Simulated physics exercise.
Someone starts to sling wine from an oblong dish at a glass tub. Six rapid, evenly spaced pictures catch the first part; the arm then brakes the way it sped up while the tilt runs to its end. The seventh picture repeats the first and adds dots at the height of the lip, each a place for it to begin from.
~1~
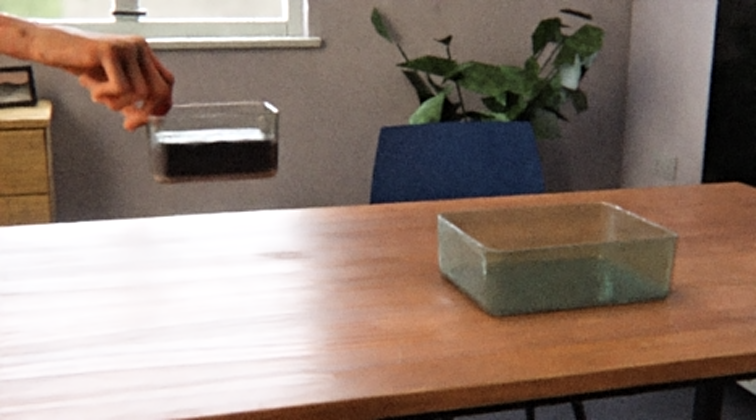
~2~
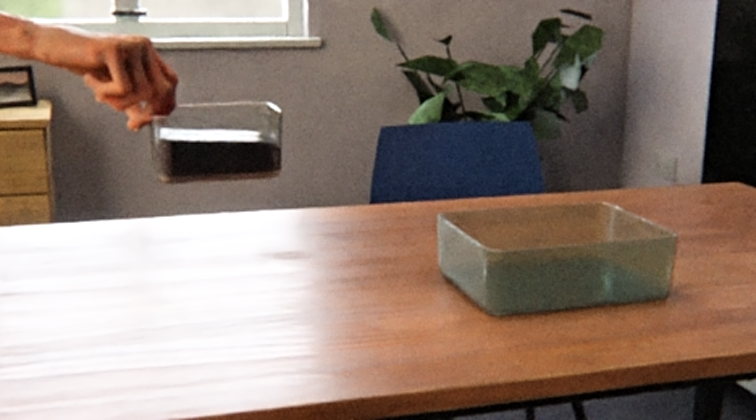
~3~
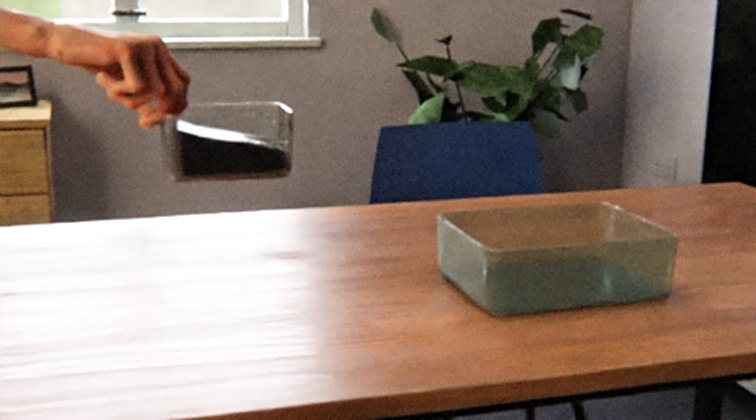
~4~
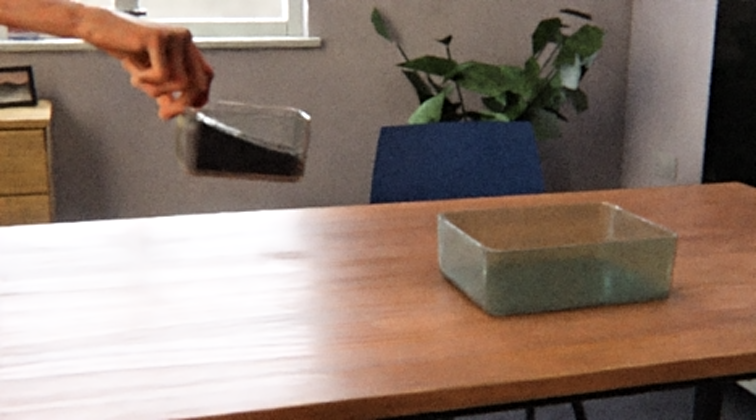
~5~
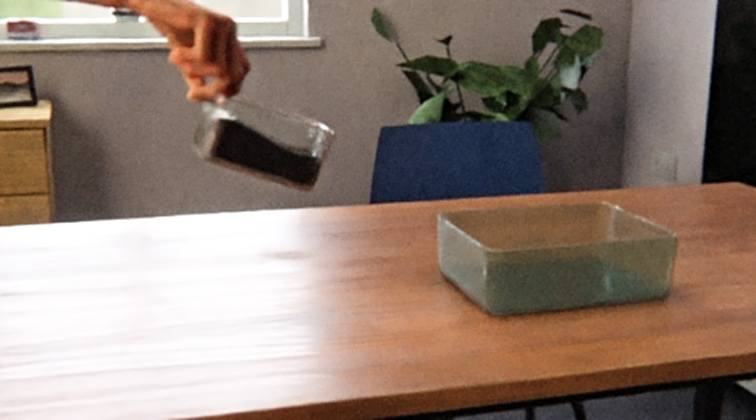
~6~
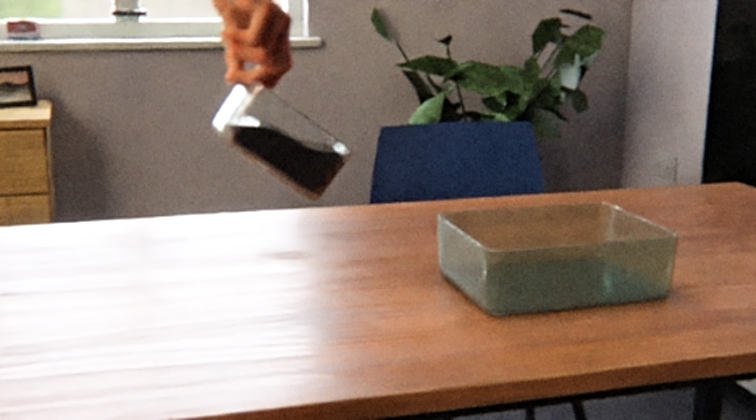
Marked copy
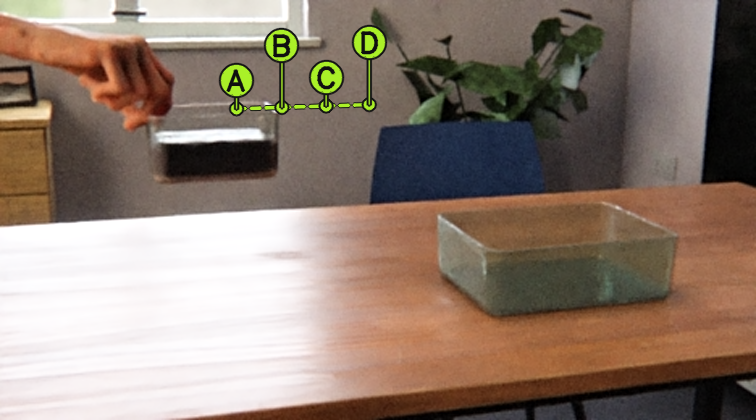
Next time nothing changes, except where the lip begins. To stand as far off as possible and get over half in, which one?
Choose C.
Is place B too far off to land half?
Yes, it does.
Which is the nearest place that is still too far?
B.
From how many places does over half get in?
Two of the four.
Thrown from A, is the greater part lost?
Yes, it does.
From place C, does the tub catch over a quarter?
Yes.
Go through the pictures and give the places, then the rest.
In the first frame, upright, lip at (270, 107); tub from (483, 315) to (667, 297); nothing has left yet.
In the second frame, upright, lip at (274, 107); nothing has left yet.
In the third frame, upright, lip at (285, 108); nothing has left yet.
In the fourth frame, tipped about 7°, lip at (303, 114); nothing has left yet.
In the fifth frame, tipped about 20°, lip at (326, 127); nothing has left yet.
In the sixth frame, tipped about 37°, lip at (345, 145); nothing has left yet.
In lime, A at (236, 108); B at (281, 107); C at (326, 105); D at (369, 104).
For place A, about 0 % lands in the tub, 98 % falls short.
For place B, about 25 % lands in the tub, 71 % falls short and 4 % goes beside or beyond.
For place C, about 73 % lands in the tub, 19 % falls short and 8 % goes beside or beyond.
For place D, about 84 % lands in the tub, 4 % falls short and 12 % goes beside or beyond.
